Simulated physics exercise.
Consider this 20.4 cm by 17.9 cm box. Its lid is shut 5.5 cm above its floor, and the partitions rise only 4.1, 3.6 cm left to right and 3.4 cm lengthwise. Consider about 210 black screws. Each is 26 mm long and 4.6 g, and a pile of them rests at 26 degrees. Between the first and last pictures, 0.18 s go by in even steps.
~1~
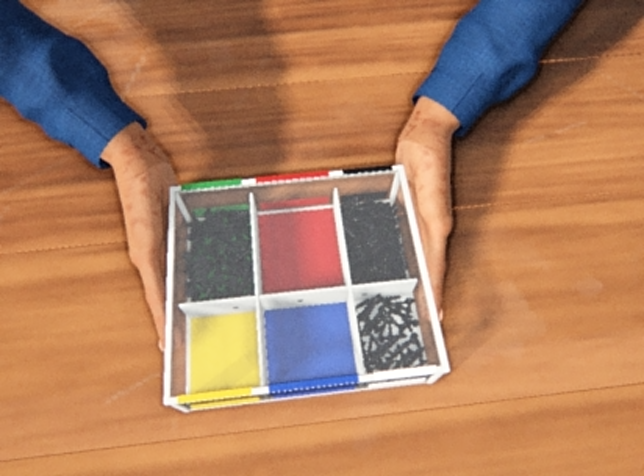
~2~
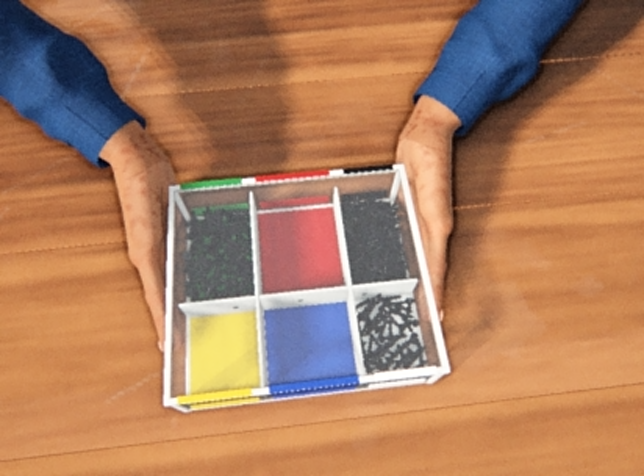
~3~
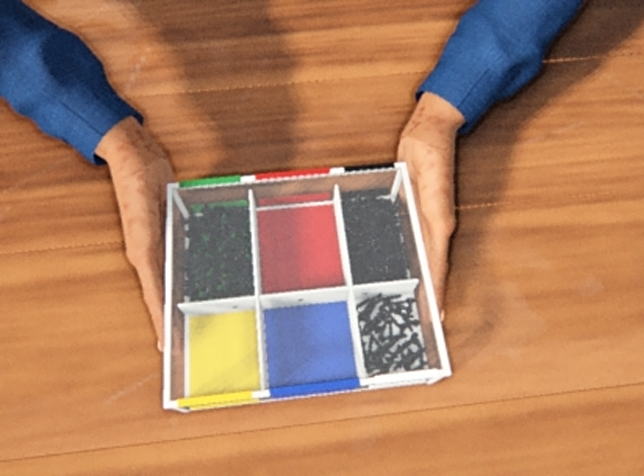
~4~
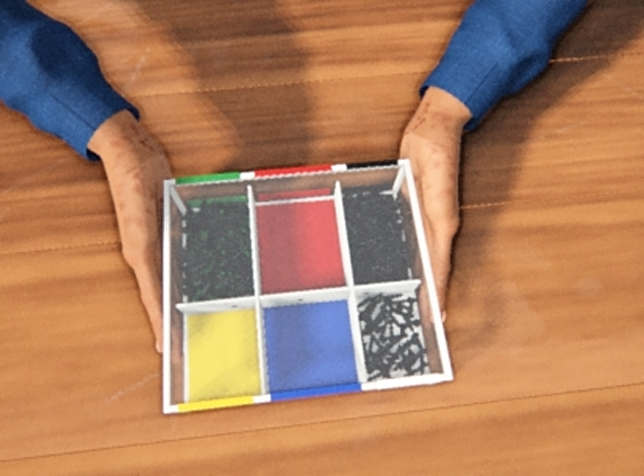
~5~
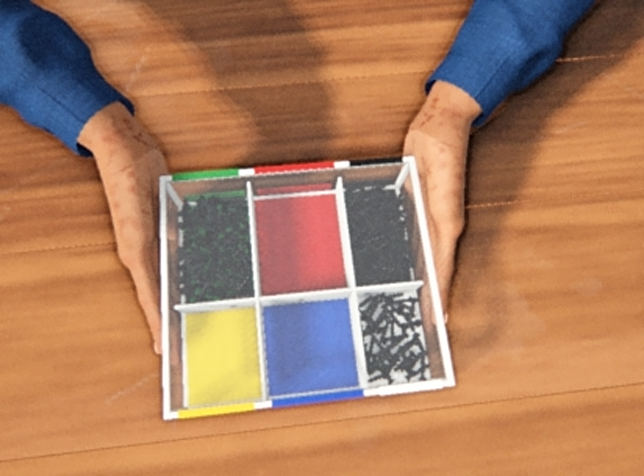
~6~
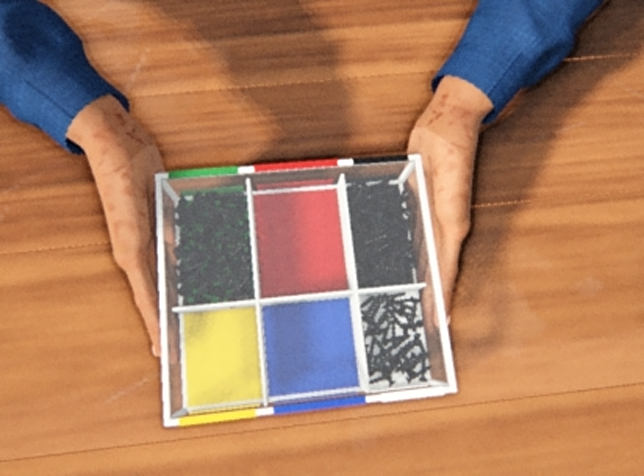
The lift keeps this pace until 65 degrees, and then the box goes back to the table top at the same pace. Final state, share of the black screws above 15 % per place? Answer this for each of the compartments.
Red N, blue N, green Y, yellow N, white Y, black Y.
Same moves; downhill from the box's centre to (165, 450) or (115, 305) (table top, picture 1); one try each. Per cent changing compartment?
Approximately 5 percent, then 5 percent.
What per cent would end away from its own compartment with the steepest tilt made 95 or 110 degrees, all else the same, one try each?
Close to 10 in a hundred first, and 15 in a hundred second.
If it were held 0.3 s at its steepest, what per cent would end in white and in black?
You'd end up with white at 25 per cent and black at 30 per cent.
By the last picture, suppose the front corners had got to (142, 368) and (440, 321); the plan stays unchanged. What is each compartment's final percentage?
Result - red: 5 %; blue: 0 %; green: 40 %; yellow: 0 %; white: 15 %; black: 35 %.
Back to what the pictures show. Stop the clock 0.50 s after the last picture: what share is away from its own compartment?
Roughly 0 in a hundred.
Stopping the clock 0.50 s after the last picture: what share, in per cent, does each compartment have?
Shares - red: 0; blue: 0; green: 40; yellow: 0; white: 20; black: 40.
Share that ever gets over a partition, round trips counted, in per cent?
10 %, roughly.
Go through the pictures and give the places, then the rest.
The first frame shows box tilt 0 degrees, front corners at (171, 398) and (442, 367); green 40 %, white 20 %, black 40 %.
The second frame shows box tilt 1 degrees, front corners at (171, 399) and (443, 367).
The third frame shows box tilt 3 degrees, front corners at (170, 402) and (444, 370).
The fourth frame shows box tilt 6 degrees, front corners at (170, 406) and (445, 374), lowest corner right front.
The fifth frame shows box tilt 10 degrees, front corners at (171, 412) and (447, 380), lowest corner right front.
The sixth frame shows box tilt 15 degrees, front corners at (171, 419) and (450, 386), lowest corner right front; green 40 %, white 20 %, black 40 %.
Then, 0.50 s after the last picture, tilt 64 degrees; green 40 %, white 20 %, black 40 %.
Then, 0.83 s after the last picture, tilt 27 degrees; green 40 %, white 30 %, black 30 %.
Then, 1.26 s after the last picture, tilt 0 degrees; green 40 %, white 30 %, black 30 %.
In the end, red 0 %, blue 0 %, green 40 %, yellow 0 %, white 30 %, black 30 %.
